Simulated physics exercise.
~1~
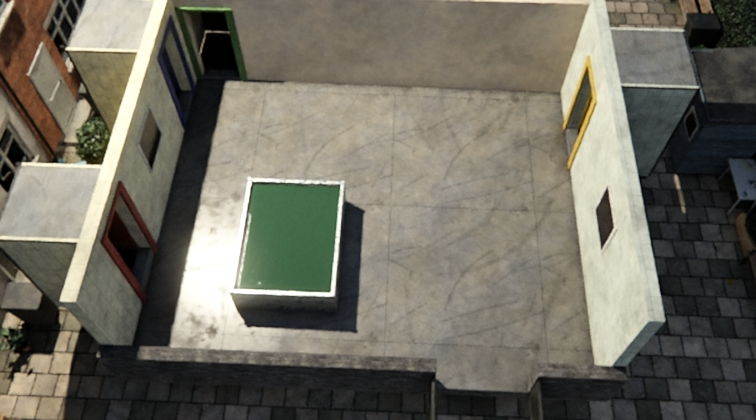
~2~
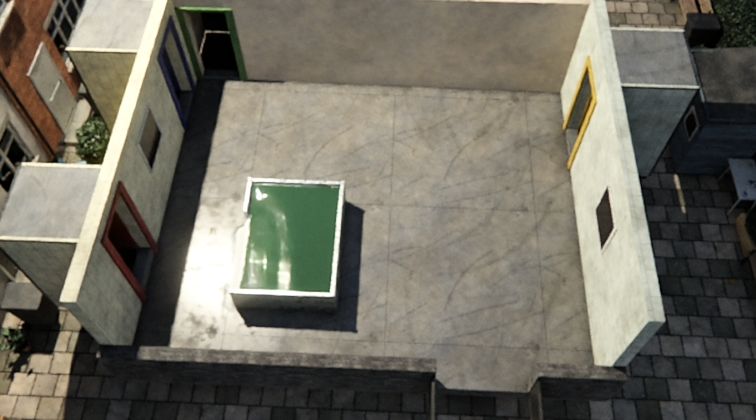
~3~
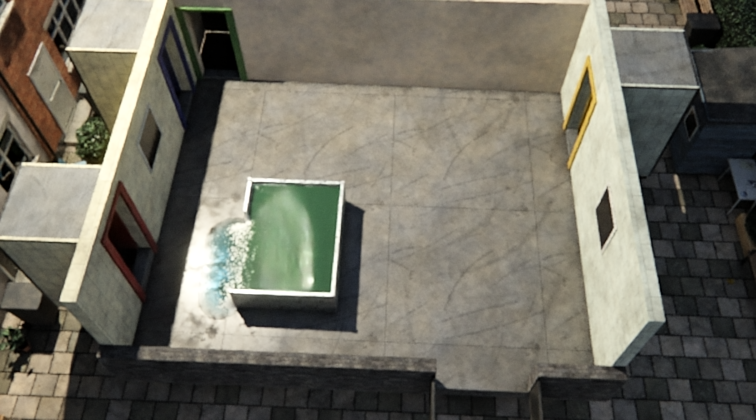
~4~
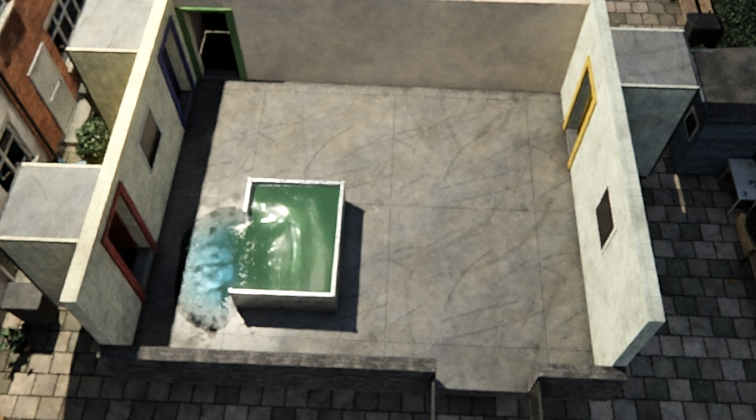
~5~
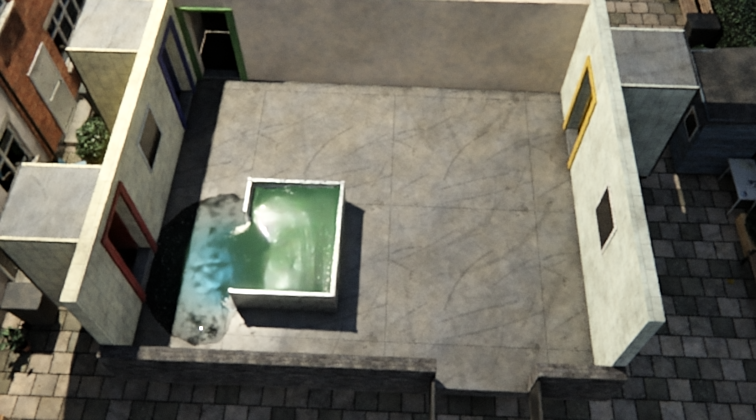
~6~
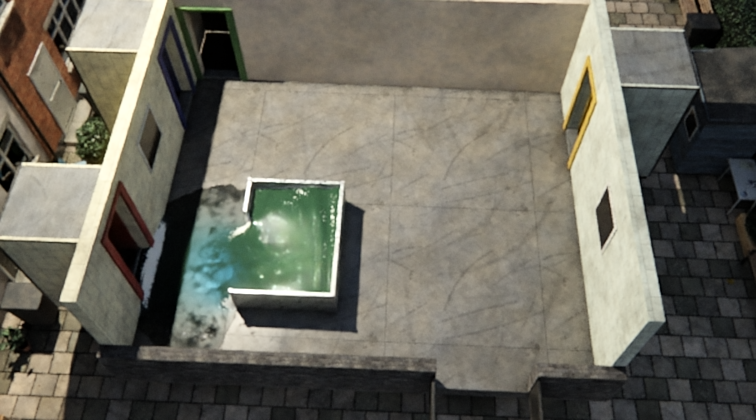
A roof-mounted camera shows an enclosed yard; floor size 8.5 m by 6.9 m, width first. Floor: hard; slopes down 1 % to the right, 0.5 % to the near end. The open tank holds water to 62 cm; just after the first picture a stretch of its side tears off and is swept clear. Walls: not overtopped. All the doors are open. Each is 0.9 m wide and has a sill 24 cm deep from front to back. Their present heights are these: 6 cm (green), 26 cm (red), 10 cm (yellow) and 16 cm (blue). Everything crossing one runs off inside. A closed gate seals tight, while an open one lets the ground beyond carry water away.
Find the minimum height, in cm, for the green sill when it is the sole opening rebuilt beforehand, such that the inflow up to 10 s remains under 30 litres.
The minimum height is about 10 cm.
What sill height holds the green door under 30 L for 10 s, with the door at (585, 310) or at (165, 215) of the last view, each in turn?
First place around 7.0 cm, second around 20 cm.
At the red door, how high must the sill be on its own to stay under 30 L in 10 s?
Red - roughly 34 cm.
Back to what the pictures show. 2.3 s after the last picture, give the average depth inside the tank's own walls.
About 22 centimetres on average.
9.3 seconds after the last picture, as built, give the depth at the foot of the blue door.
Depth: Near 5.0 cm.
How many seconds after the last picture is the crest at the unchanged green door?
The depth peaks at about 2.8 seconds.
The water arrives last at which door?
It is the yellow one.
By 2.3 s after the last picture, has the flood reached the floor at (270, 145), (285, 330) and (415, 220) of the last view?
So the three spots come out swamped, swamped, spared, in that order.
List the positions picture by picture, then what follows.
Still water, 62 cm deep, in the open tank at (290, 236); the green door at (214, 48) is dry, in the first picture.
Water pours out at (244, 260) and has run 0.3 m, to (227, 295); about 9 cm deep outside, 62 cm at the back, in the second picture.
The front is at (208, 245), 0.8 m from the gap at (244, 262); 1.4 m2 of floor is wet, 62 cm left at the back, in the third picture.
The gap is at (244, 262), the front 1.3 m out at (184, 249); the back of the open tank holds 62 cm, in the fourth picture.
The gap is at (244, 262), the front 1.8 m out at (147, 286); the back of the open tank holds 58 cm, in the fifth picture.
The front is at (138, 277), 2.0 m from the gap at (244, 262); 5.2 m2 of floor is wet, 53 cm left at the back; 3.3 m in a straight line remain to the green door at (214, 48), in the sixth picture.
Then, 0.7 s after the last picture water covers 10 % of the floor, deepest (44 cm) near (151, 272); it has not reached the green door.
Then, 2.3 s after the last picture water covers 30 % of the floor, deepest (32 cm) near (129, 361); 13 cm at the green door, 5 litres in over its 6 cm sill.
Then, 9.3 s after the last picture water covers 90 % of the floor, deepest (12 cm) near (569, 163); 4 cm at the green door, 101 litres in over its 6 cm sill.
At the green door as built, the water peaked near 15 cm, 2.7 s after the last picture.
Run again over the same 10 s with other heights there, 49 litres in over 8.5 cm, 10 litres over 12 cm. The limit of 30 litres is kept from about 10 cm up.
